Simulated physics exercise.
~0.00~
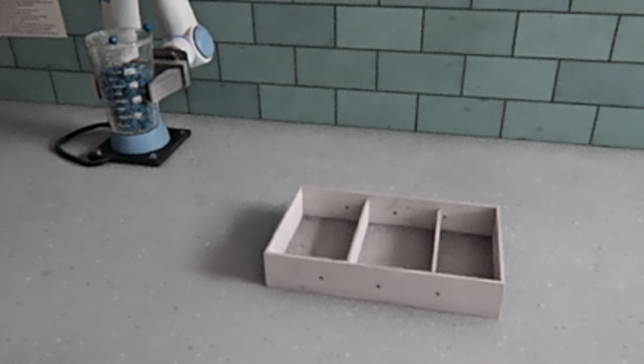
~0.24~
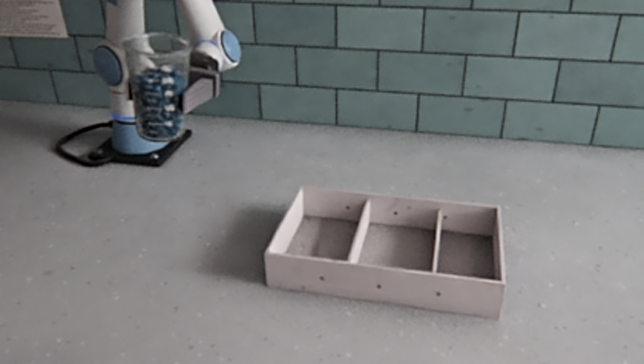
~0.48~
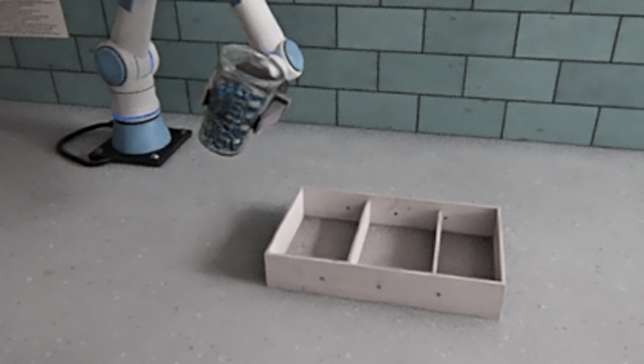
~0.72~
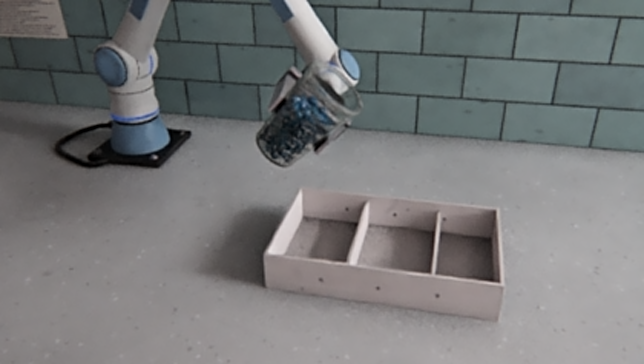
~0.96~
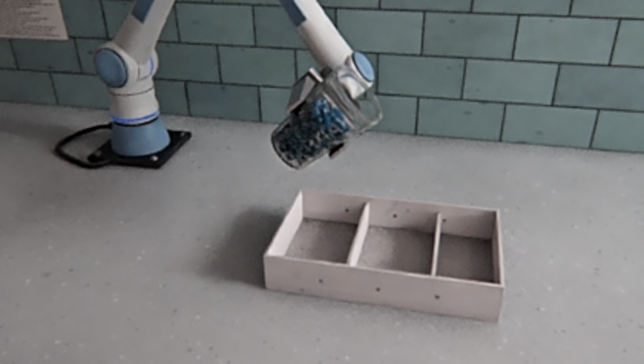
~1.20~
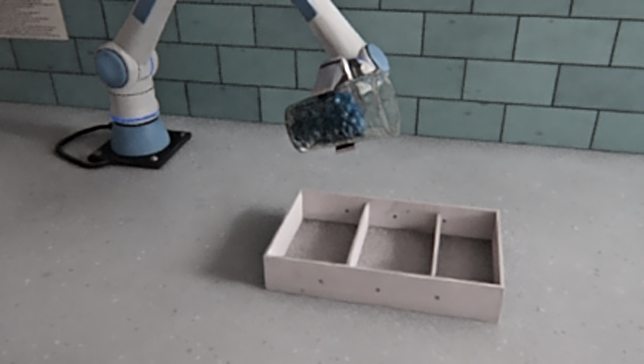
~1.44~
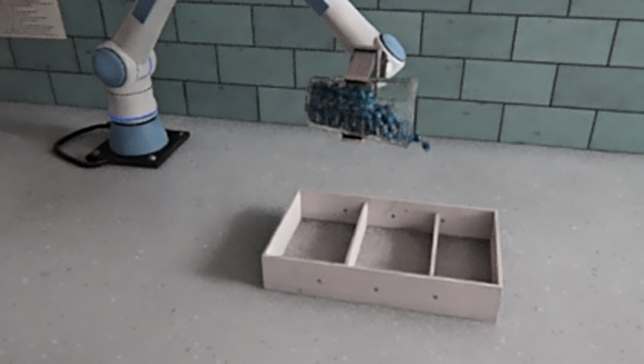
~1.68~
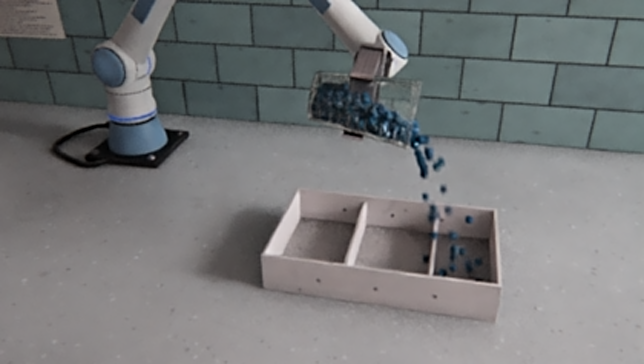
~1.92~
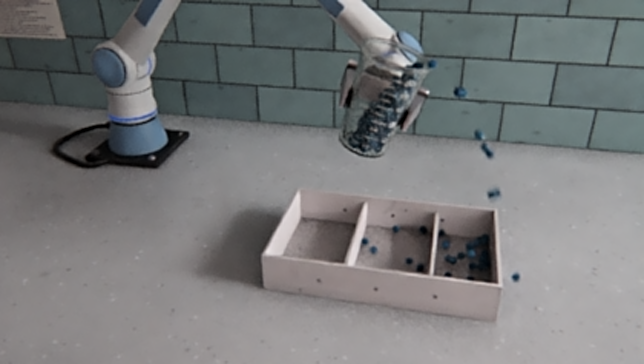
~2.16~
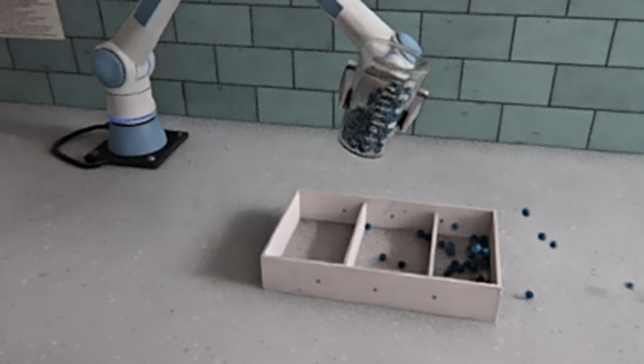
A robot arm carried a clear cup of blue beads rightward over a divided box and tipped it, spilling some mostly into the right-hand section, then tilted it back up with many beads still inside and a few scattered on the counter.
